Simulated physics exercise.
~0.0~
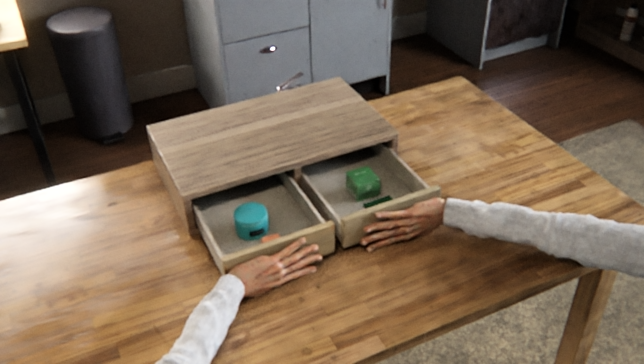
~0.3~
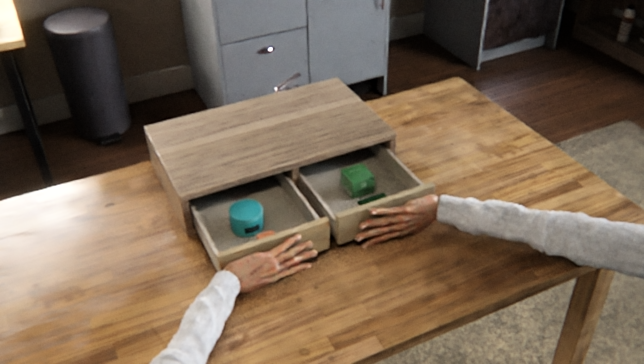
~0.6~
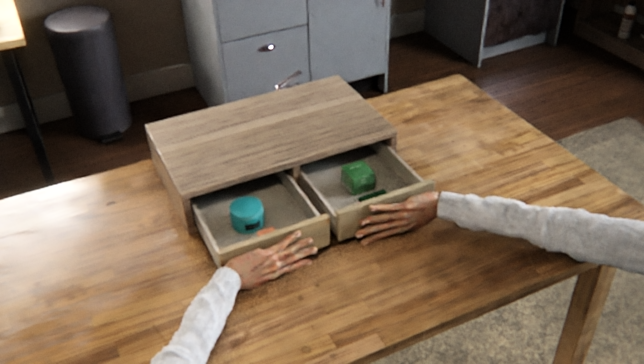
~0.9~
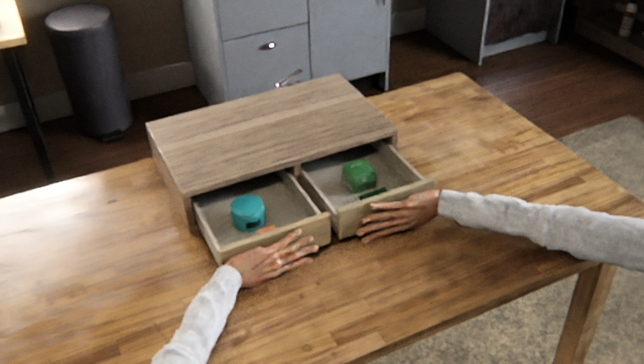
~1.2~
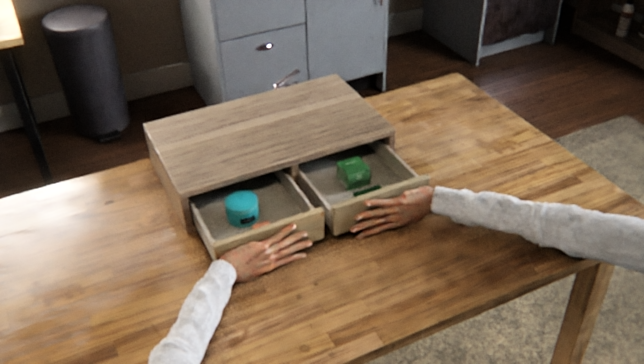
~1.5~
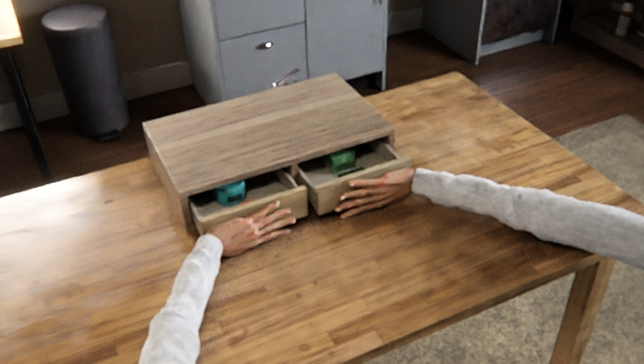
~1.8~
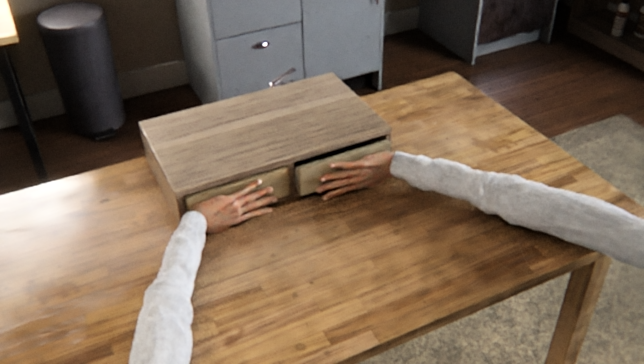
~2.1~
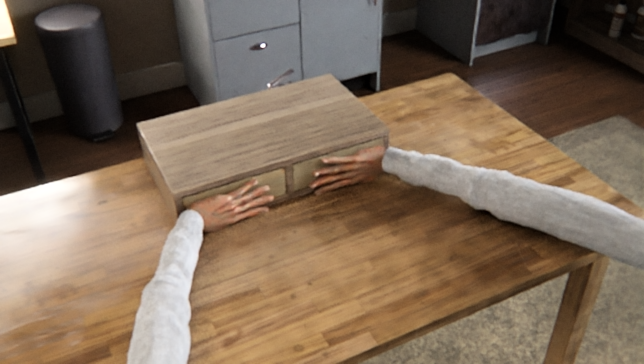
At the start, a low wooden cabinet sits on a table with both drawers open, a turquoise jar and a small orange block in the left one and small items in the right. Two hands in pale sleeves rest against the drawer fronts, and for a while almost nothing moves. Then the left drawer begins to edge inward, and soon both hands are pushing the drawers back together. The drawers slide about halfway in, carrying their contents under the top. The hands keep pushing until both drawers are shut flush, with everything inside hidden and the hands still on the fronts.
